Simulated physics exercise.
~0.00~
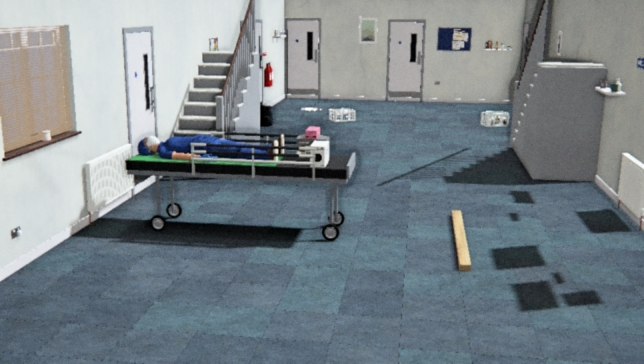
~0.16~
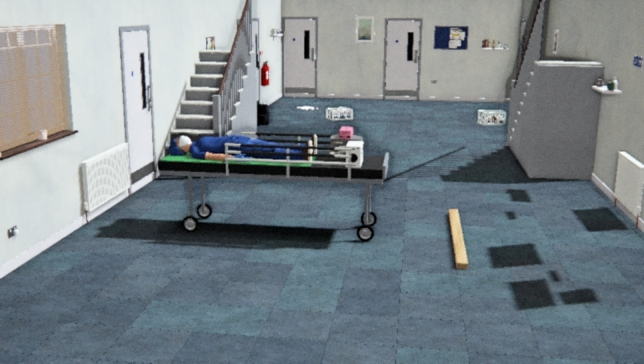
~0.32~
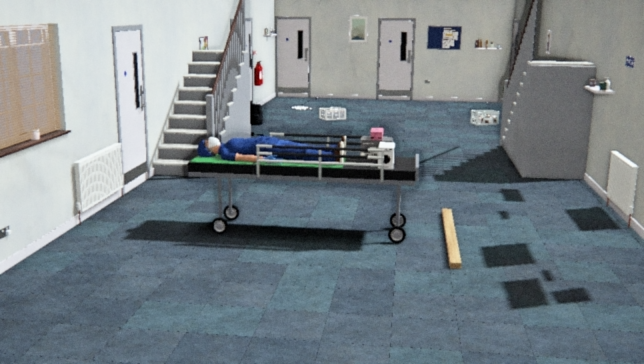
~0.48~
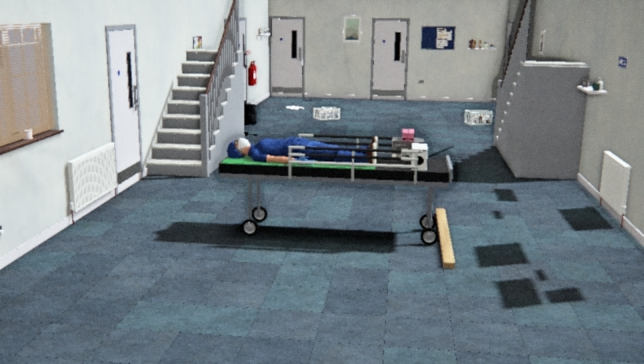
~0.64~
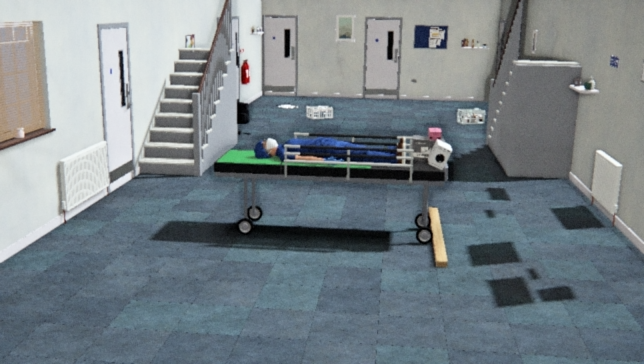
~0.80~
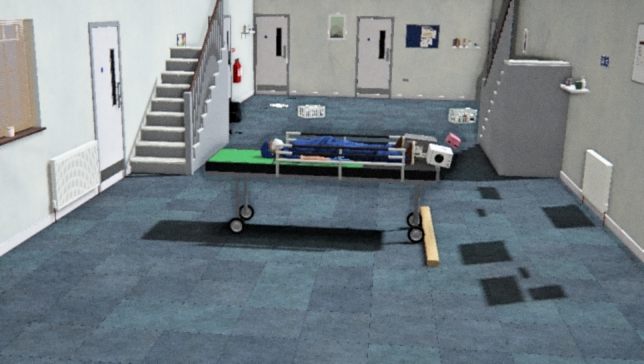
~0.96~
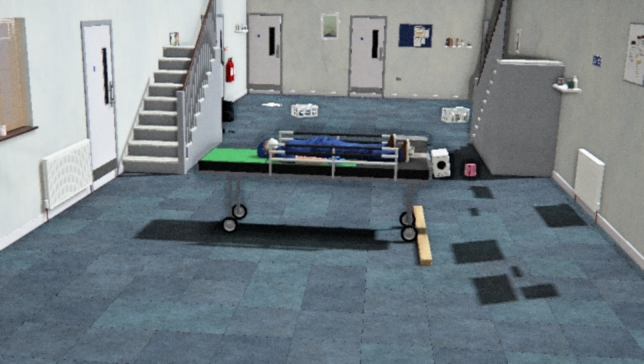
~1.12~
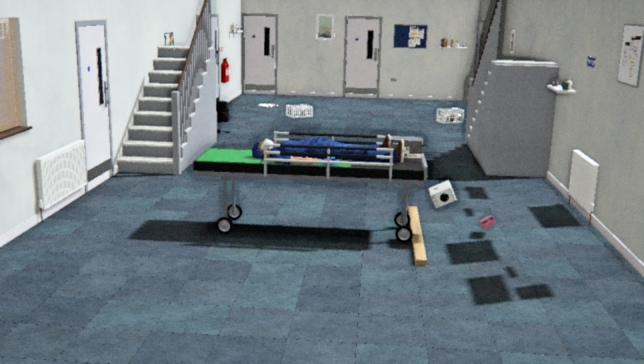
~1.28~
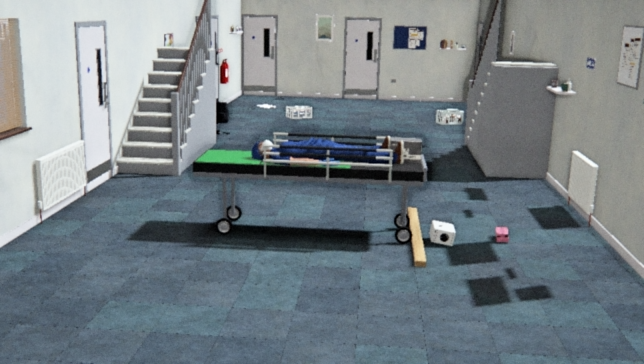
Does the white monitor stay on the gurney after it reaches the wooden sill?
No, the white monitor tips over the front end once the gurney stops and ends up on the floor just past the sill.
